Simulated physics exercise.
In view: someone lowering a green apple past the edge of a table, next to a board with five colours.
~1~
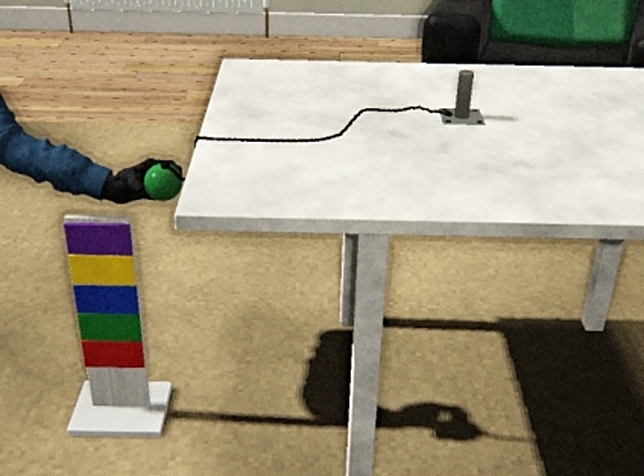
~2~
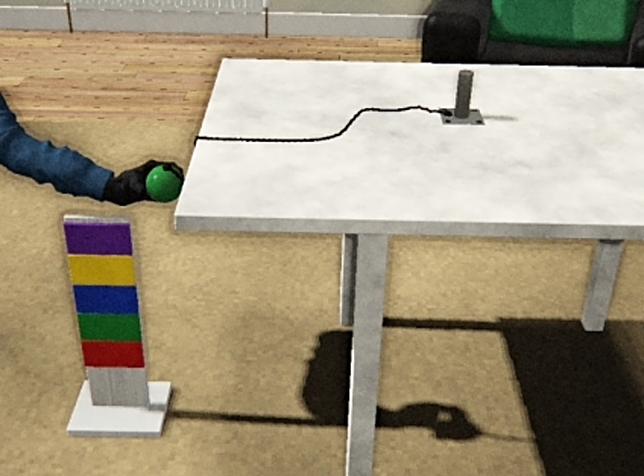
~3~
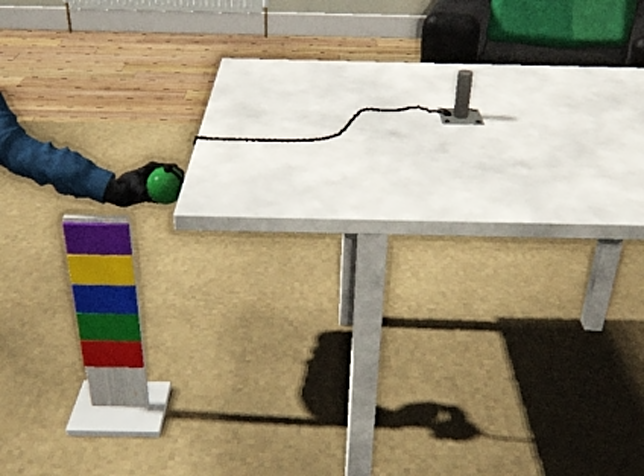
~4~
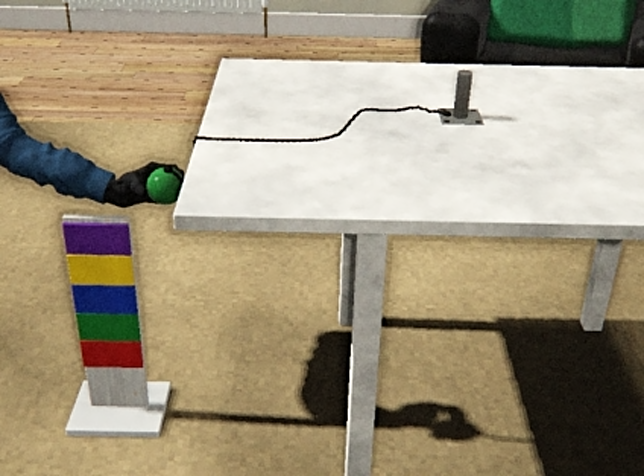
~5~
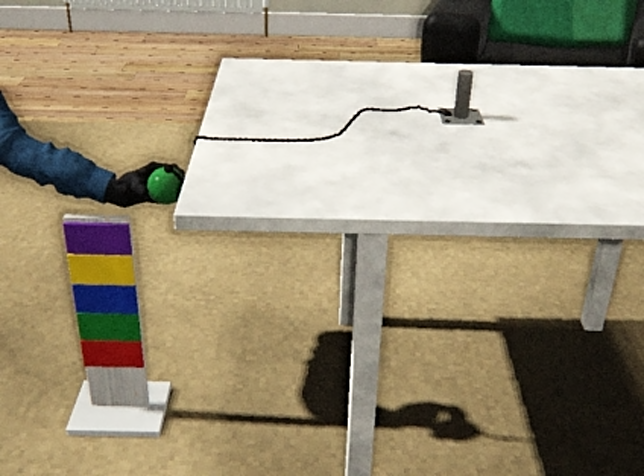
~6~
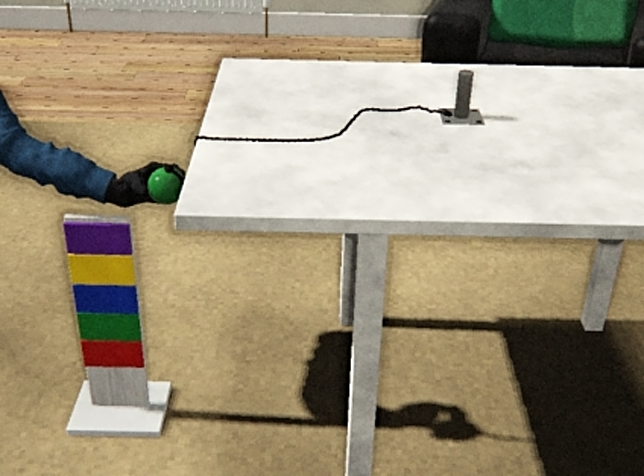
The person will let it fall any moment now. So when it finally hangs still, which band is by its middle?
At yellow.
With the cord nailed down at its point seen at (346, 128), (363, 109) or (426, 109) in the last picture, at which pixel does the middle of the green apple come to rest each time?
Respectively (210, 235), (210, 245) and (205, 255).
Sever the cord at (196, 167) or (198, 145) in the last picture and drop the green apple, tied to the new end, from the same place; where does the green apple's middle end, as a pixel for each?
It would end up close to (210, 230), then close to (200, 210).
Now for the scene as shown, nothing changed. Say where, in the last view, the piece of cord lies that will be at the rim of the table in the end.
You'll find it somewhere near (263, 140).
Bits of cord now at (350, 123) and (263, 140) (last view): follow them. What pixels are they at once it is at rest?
At (311, 119), then (203, 127).
Soon after, apple near (238, 248); level with yellow.
After that, apple near (200, 262); level with yellow.
In the end, apple near (204, 263); level with yellow. Its centre hangs level with the yellow band.
